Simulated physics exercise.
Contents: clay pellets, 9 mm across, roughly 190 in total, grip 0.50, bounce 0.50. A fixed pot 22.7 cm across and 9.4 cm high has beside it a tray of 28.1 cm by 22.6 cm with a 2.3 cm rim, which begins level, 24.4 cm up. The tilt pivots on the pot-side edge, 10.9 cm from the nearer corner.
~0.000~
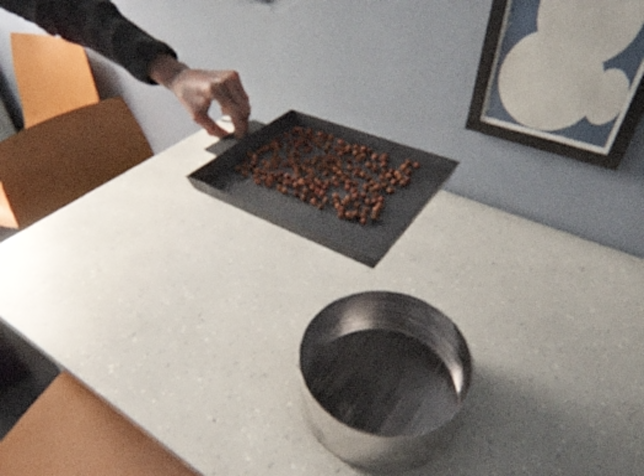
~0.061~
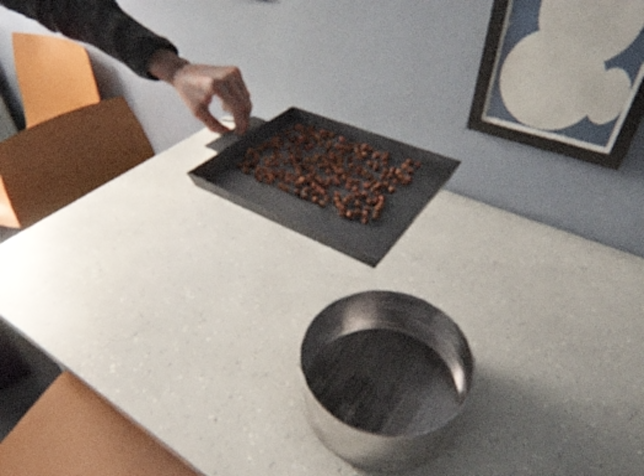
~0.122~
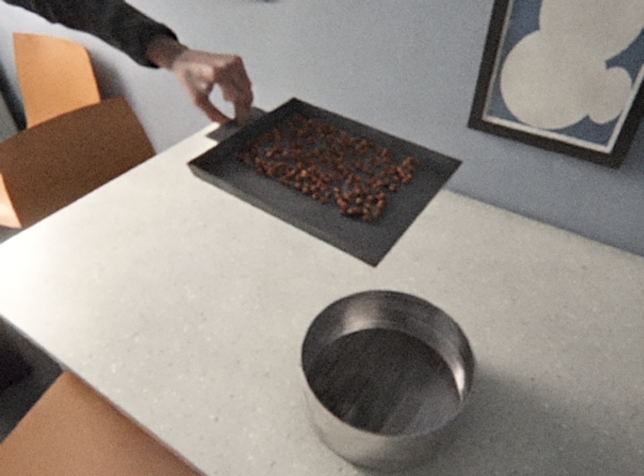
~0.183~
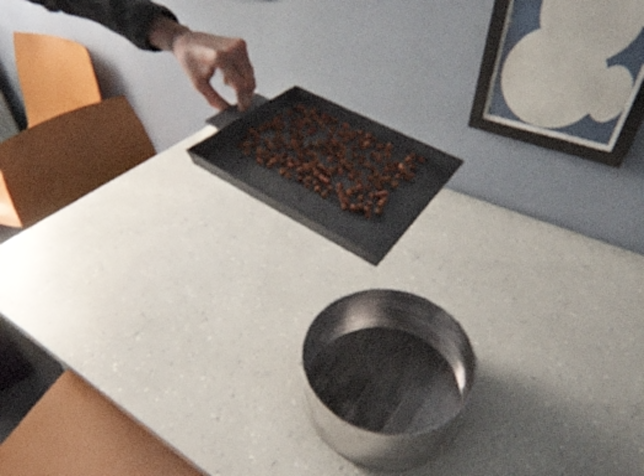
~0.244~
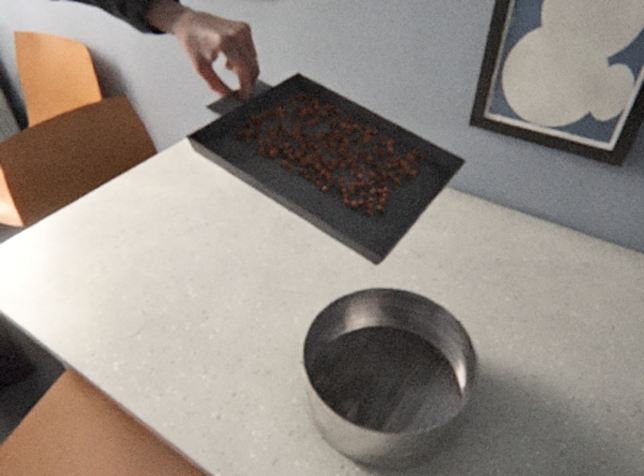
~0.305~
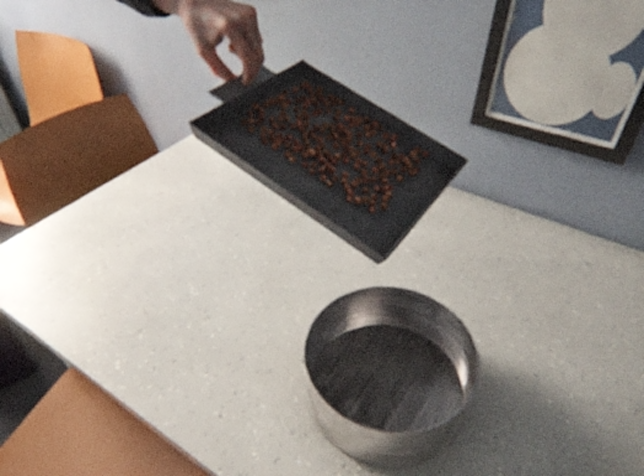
To begin with, a hand holds the handle of a dark, level tray of small reddish-brown pieces above a pale table, near a round metal pot. The hand then rises steadily, tilting the tray toward the pot side, while the pieces stay spread across it and the pot stays empty.
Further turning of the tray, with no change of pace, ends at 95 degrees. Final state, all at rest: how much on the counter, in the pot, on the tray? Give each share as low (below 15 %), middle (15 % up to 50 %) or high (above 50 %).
Counter - high, pot - middle, tray - low.
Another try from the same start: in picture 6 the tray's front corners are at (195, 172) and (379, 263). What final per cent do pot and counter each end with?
Final per cent - pot 70, counter 30.
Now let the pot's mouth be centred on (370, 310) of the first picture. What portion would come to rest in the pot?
40 %.
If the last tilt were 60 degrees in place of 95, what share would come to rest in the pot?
In that case some 0 per cent.
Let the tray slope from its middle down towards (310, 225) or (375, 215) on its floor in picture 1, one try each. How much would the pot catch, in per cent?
First try: Around 65 percent; second try: Around 85 percent.
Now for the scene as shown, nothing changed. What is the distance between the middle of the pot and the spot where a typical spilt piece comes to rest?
20 cm.
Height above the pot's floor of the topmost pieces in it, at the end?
1.5 cm.
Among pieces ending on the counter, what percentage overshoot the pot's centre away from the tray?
Roughly 90 per cent.
Then, at 0.87 s, tilt 54 degrees; the tray holds 100 %, the pot 0 %.
Then, at 1.24 s, tilt 78 degrees; the tray holds 95 %, the pot 0 %.
After 1.70 s, tilt 95 degrees; the tray holds 30 %, the pot 5 %.
At rest (2.7 s), counter 60 %, pot 40 %, tray 0 %.
